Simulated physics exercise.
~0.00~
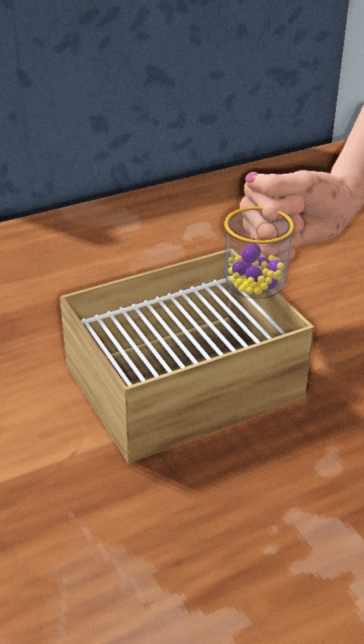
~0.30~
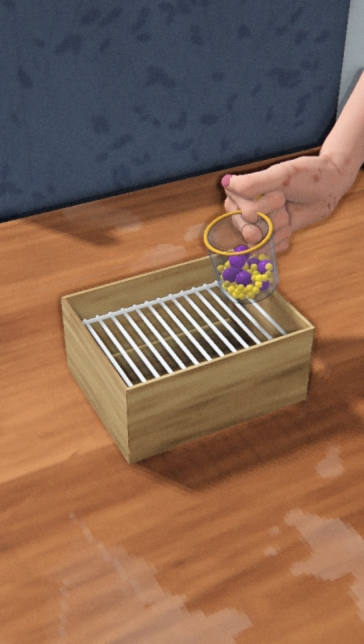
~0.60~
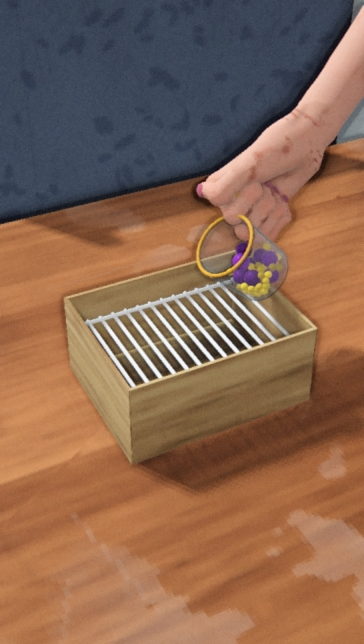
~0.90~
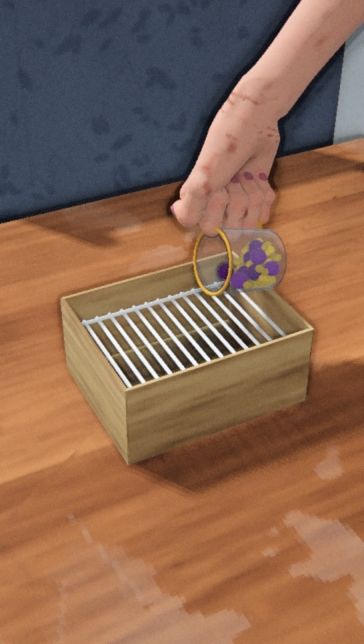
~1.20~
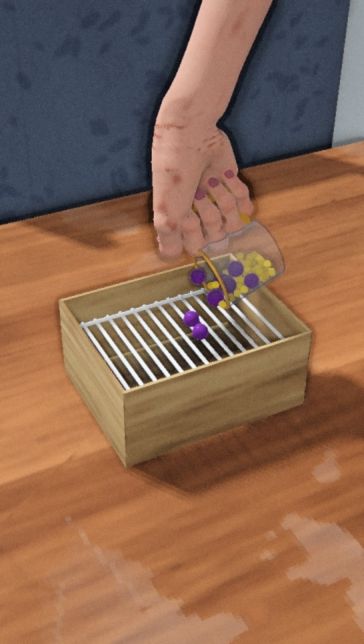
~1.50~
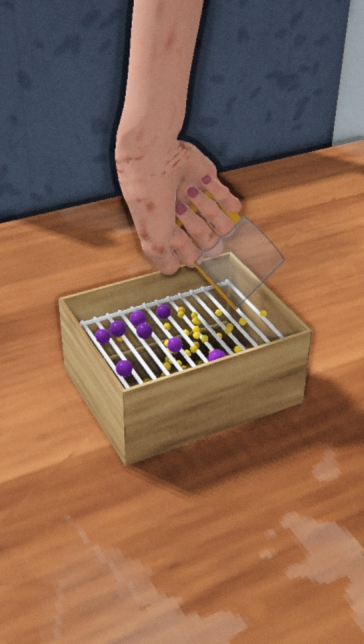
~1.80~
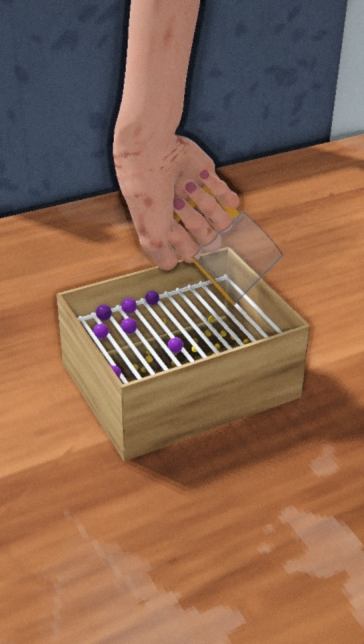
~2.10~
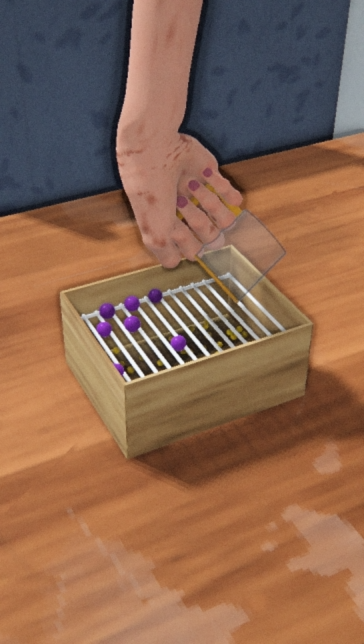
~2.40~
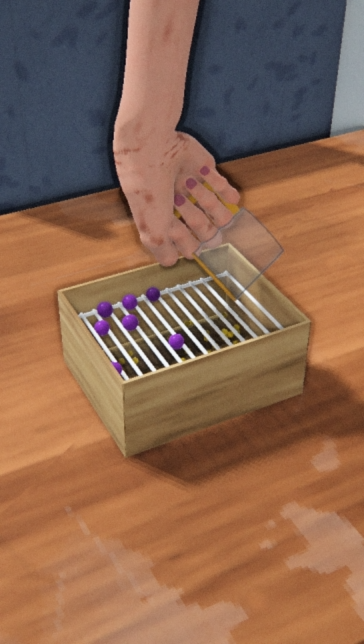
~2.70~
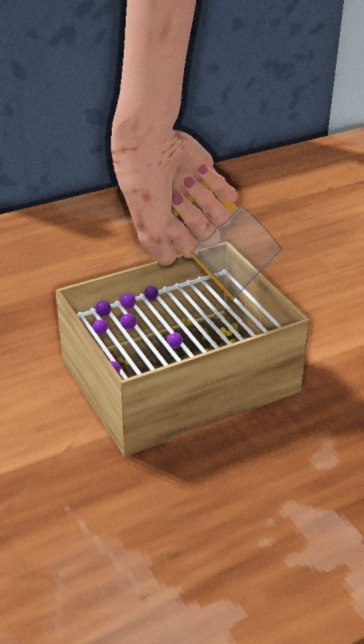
A hand moved a clear cup of purple and yellow balls left over a wire rack in a wooden box and tipped it until they spilled out. The small yellow ones dropped through the gaps, while the bigger purple ones stayed on the wires.
